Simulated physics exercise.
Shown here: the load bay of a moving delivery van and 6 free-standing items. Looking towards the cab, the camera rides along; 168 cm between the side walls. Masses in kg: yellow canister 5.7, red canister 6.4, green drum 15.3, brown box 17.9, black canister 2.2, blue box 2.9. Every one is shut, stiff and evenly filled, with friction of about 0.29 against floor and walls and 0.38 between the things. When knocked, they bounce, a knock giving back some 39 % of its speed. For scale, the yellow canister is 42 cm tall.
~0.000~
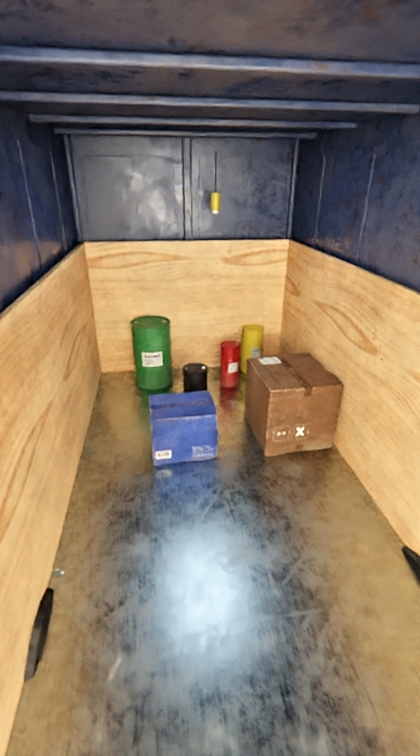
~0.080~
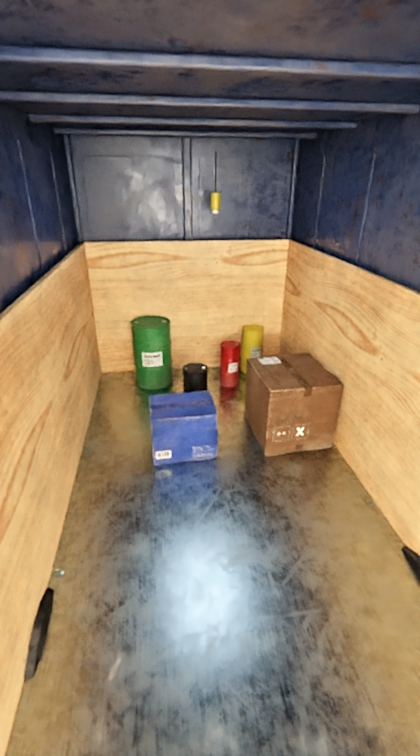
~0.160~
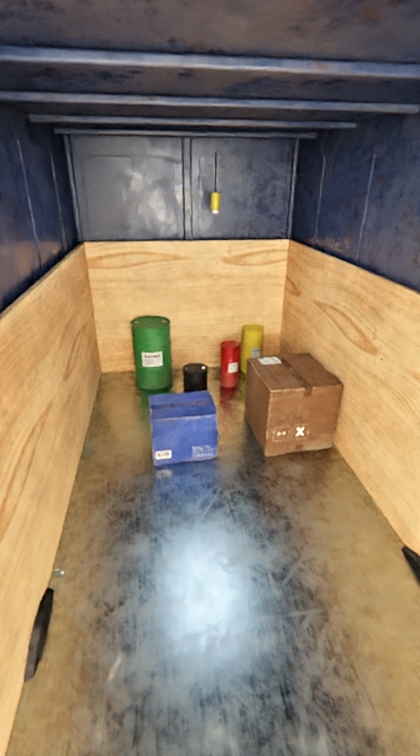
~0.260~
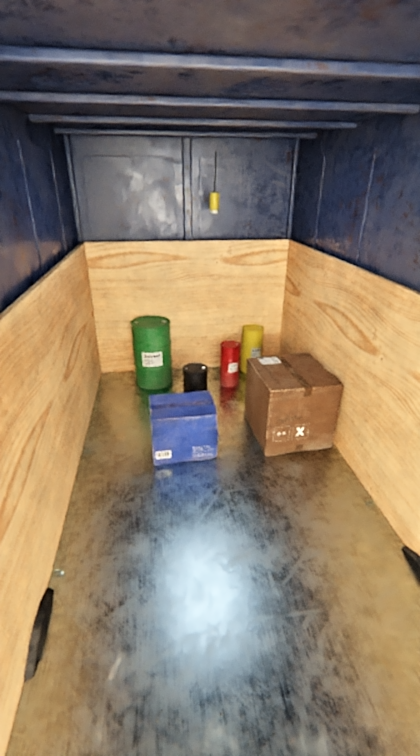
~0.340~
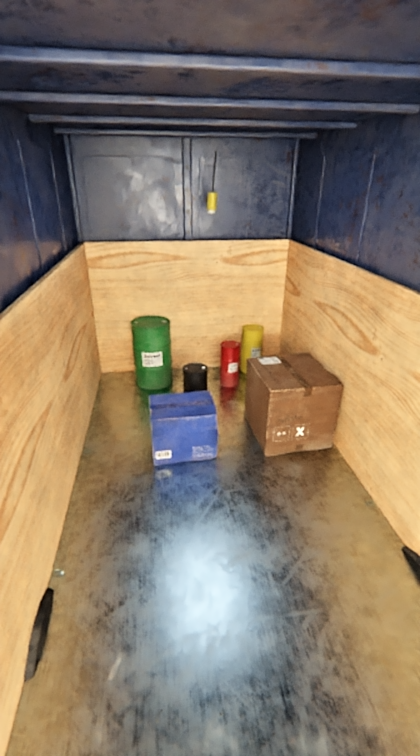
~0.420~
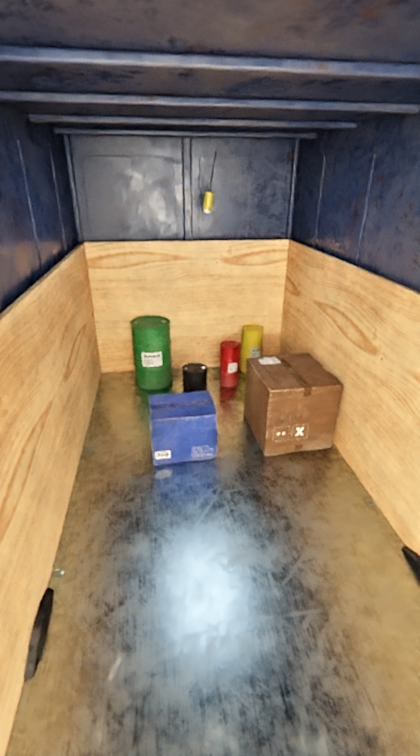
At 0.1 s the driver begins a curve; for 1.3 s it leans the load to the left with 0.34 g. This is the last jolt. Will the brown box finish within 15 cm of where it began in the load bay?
No, it goes further.
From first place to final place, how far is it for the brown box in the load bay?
Net shift near 28 cm.
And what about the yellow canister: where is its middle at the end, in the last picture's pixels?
Roughly pixel (222, 351).
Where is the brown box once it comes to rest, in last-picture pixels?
Somewhere around (247, 404).
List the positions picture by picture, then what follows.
The first frame shows no push; brown box (289, 401); yellow canister (252, 349).
The second frame shows no push; green drum (152, 352); black canister (196, 393).
The third frame shows push 0.08 g left; blue box (183, 426); yellow canister (252, 349).
The fourth frame shows push 0.22 g left; red canister (230, 364); green drum (152, 352).
The fifth frame shows push 0.33 g left; black canister (196, 393); blue box (183, 427).
The sixth frame shows push 0.34 g left; brown box (288, 401); yellow canister (251, 349).
After 0.92 s, push 0.34 g left; brown box moved 10 cm near (274, 402); blue box moved 10 cm; black canister moved 9 cm.
After 1.22 s, push 0.24 g left; brown box moved 22 cm near (257, 403); blue box moved 22 cm; yellow canister moved 21 cm.
In the end (2.0 s), not toppled but over 15 cm from the start, yellow canister, red canister, green drum, brown box, black canister and blue box. In the last view, brown box near (247, 404).
